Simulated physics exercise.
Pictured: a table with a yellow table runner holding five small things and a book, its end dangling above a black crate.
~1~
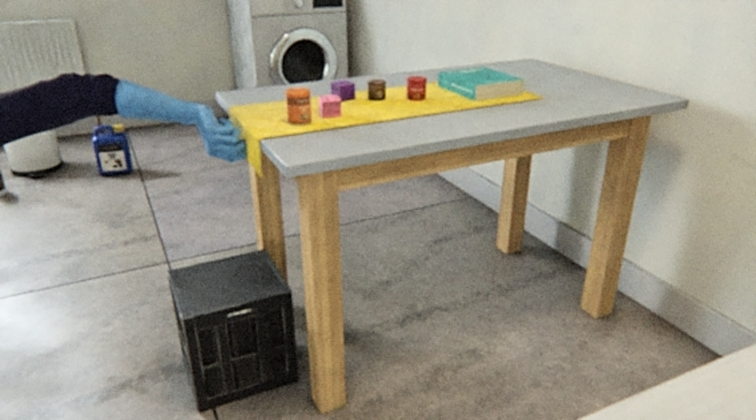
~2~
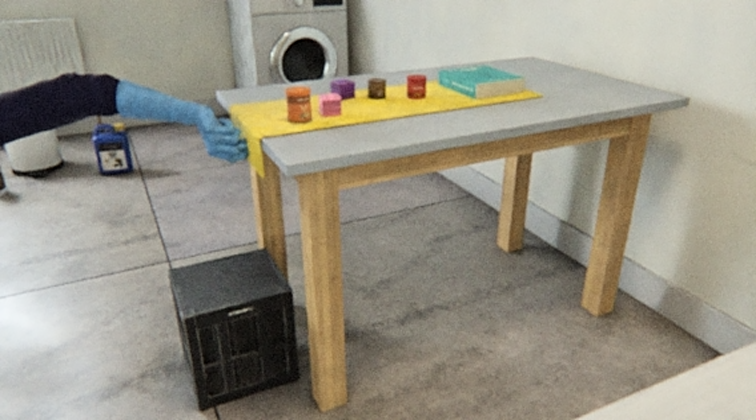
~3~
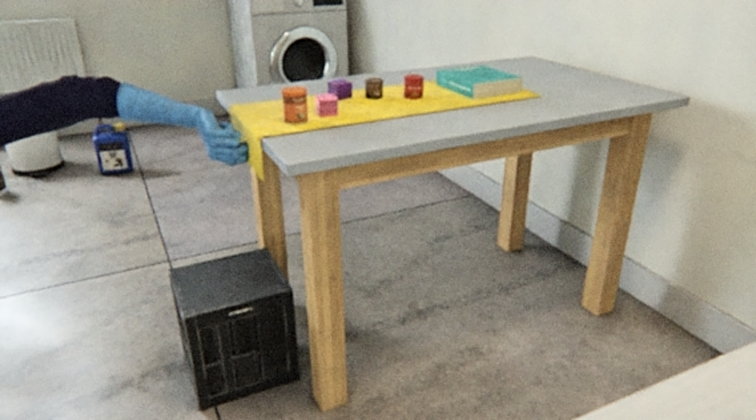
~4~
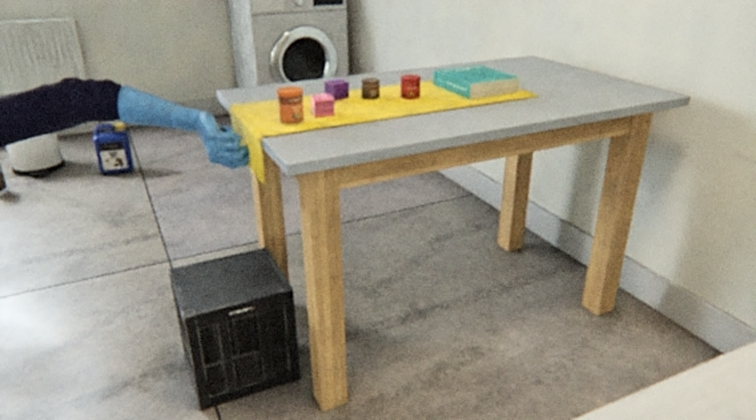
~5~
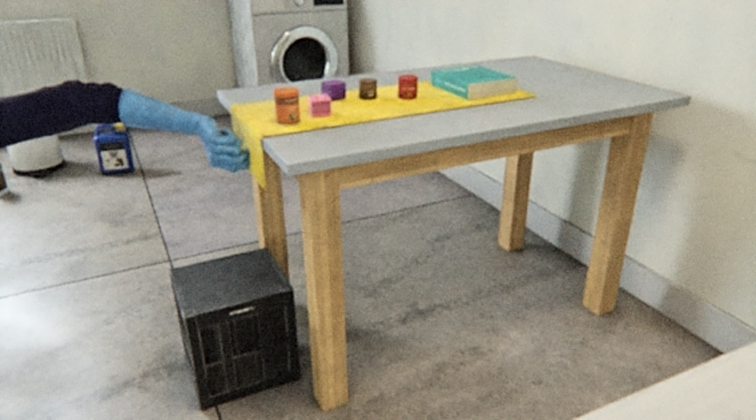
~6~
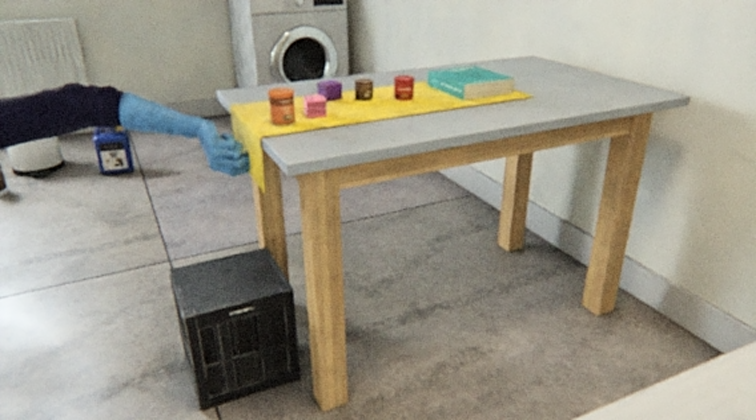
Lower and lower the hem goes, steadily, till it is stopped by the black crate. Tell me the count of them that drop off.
Gone: Three.
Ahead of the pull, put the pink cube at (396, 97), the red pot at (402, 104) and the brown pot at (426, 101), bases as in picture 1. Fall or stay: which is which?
Watch the pink cube hang on, the red pot hang on and the brown pot hang on.
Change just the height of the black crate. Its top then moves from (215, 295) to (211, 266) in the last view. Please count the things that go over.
Count: 2.
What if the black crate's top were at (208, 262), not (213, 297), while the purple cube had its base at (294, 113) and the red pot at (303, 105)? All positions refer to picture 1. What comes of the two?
The purple cube is lost; the red pot is lost.
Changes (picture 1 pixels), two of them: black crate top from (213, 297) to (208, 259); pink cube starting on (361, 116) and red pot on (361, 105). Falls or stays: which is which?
As for the pink cube, it stays in place; as for the red pot, it stays in place.
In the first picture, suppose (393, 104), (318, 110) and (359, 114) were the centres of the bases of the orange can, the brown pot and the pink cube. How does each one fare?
As for the orange can, it goes off; the brown pot goes off; the pink cube goes off.
Soon after, hem near (251, 197); all still up.
Then, hem near (254, 233); orange can and pink cube gone.
Further on, hem on the crate; orange can, pink cube and purple cube gone.
At rest, hem on the crate; orange can, pink cube and purple cube gone. It carries off three.
